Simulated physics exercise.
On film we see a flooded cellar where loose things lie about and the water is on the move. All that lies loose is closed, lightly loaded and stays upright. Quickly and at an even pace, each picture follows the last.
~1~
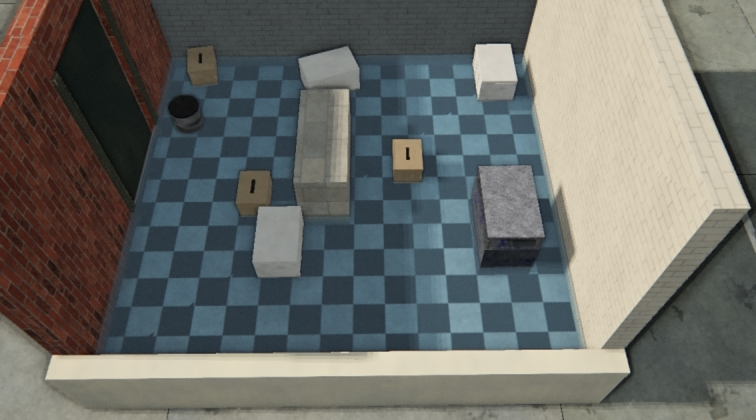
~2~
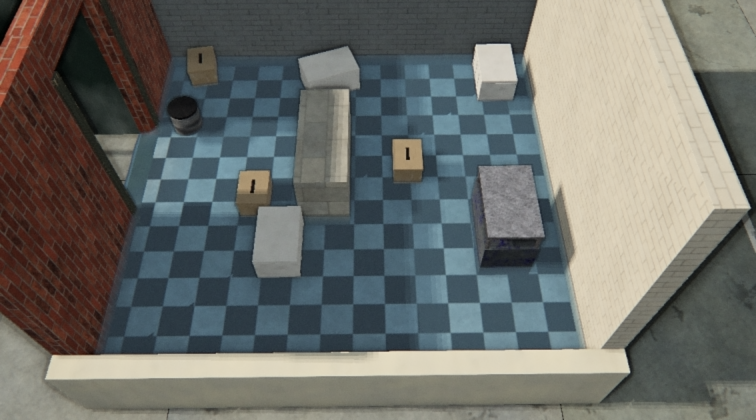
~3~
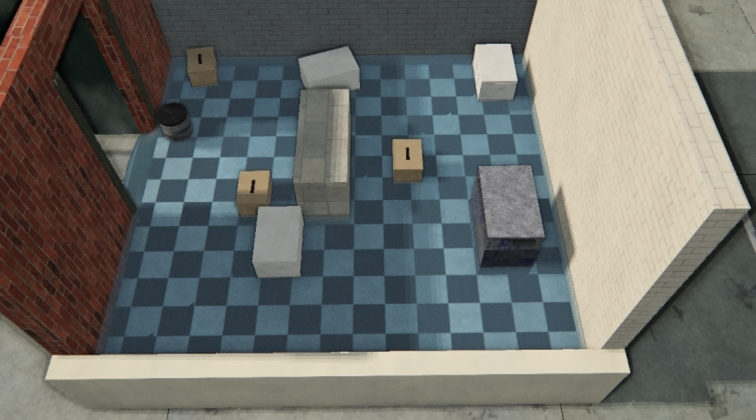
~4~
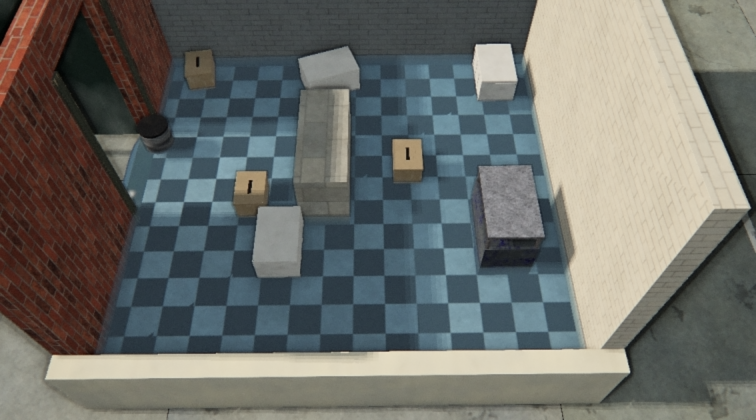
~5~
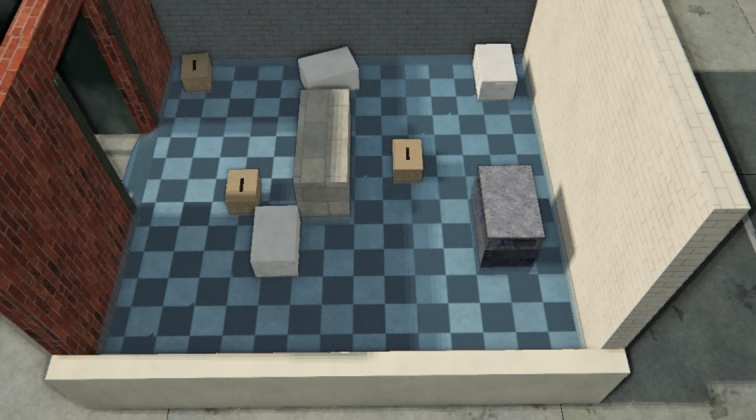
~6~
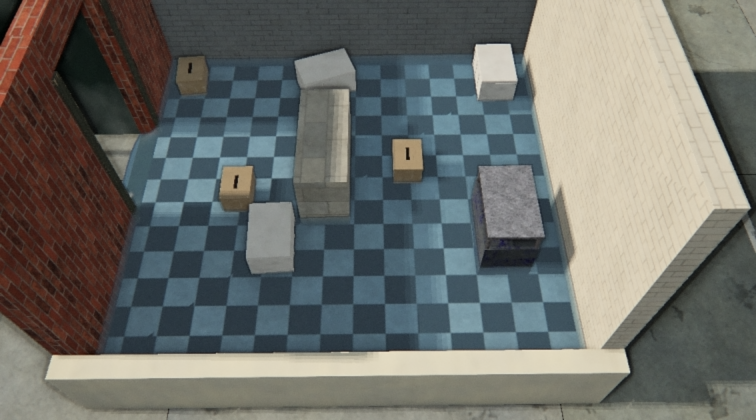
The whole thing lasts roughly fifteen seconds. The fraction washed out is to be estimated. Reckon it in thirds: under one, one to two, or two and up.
The result is a large share, two thirds or higher.
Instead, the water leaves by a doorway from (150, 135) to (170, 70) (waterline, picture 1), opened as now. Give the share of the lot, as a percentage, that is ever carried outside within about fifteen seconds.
Result: Roughly 60 per cent.
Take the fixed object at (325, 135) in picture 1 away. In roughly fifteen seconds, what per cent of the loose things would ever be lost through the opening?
I'd put it near 60 per cent of the things.
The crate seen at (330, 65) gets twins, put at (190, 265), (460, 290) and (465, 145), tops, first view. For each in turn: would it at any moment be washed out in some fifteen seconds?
In order, the first is escaping, the second never leaving, the third never leaving.
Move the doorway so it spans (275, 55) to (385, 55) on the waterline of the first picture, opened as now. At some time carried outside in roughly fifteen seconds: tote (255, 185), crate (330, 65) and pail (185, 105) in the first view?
One by one as named: Gets away, gets away and gets away.
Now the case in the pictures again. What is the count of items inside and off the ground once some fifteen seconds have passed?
The total is 2.
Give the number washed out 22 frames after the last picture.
The count is 4.
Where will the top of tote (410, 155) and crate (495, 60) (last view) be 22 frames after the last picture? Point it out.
Near (379, 149) and (470, 62).
A moment on, 1 of 7 are out; 6 afloat.
Next, 3 of 7 are out; 4 afloat.
Later, 4 of 7 are out; 3 afloat.
In the end, 5 of 7 are out; 2 afloat.
